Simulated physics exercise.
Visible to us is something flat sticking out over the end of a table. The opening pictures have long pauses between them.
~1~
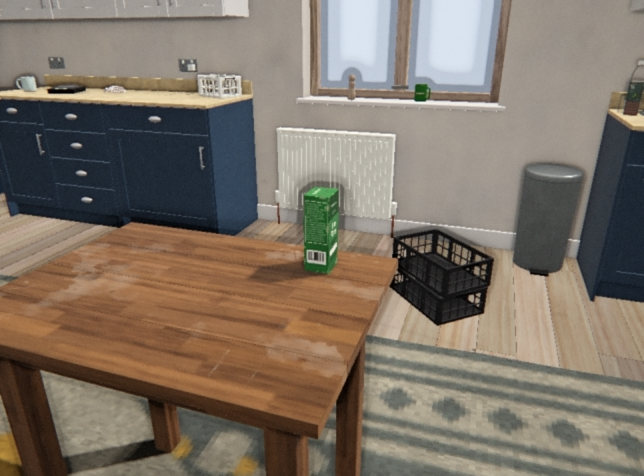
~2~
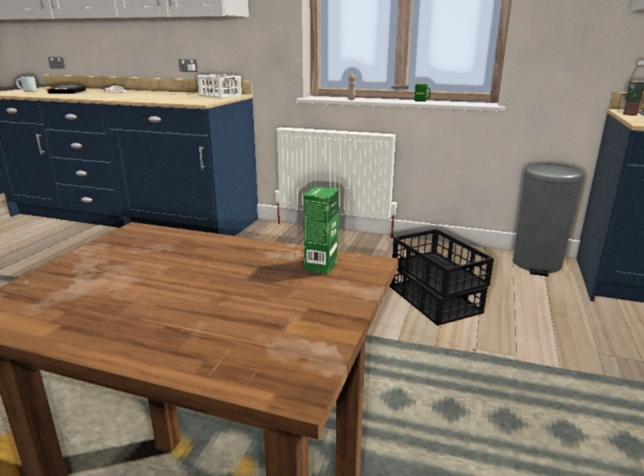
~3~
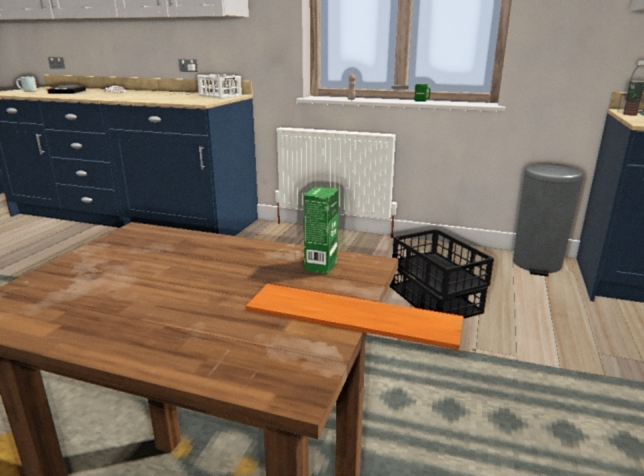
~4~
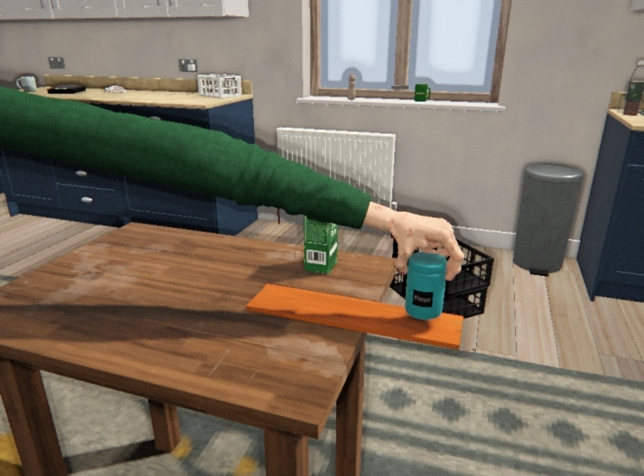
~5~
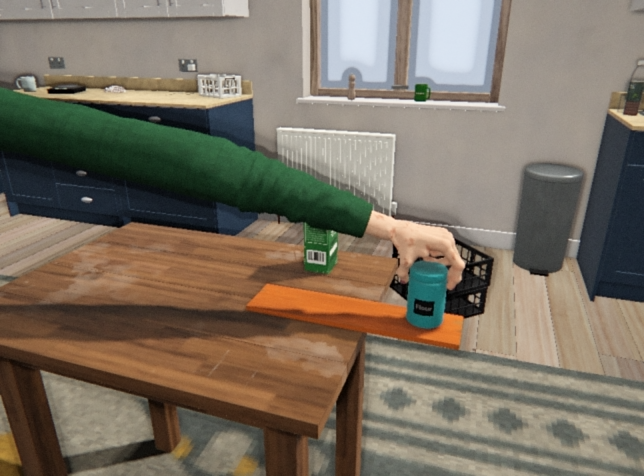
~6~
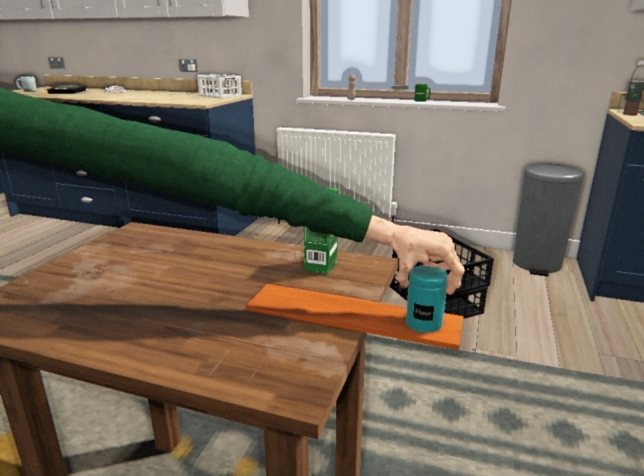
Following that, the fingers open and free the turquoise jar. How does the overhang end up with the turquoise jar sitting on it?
I expect something will drop off the table.
Then, 0.50 s later than the last frame, turquoise jar and orange board now down on the floor or falling.
Then, 0.70 s later than the last frame, things are still on the move.
When it is over, down on the floor or falling, turquoise jar and orange board; green carton as before. The board tips off the edge.
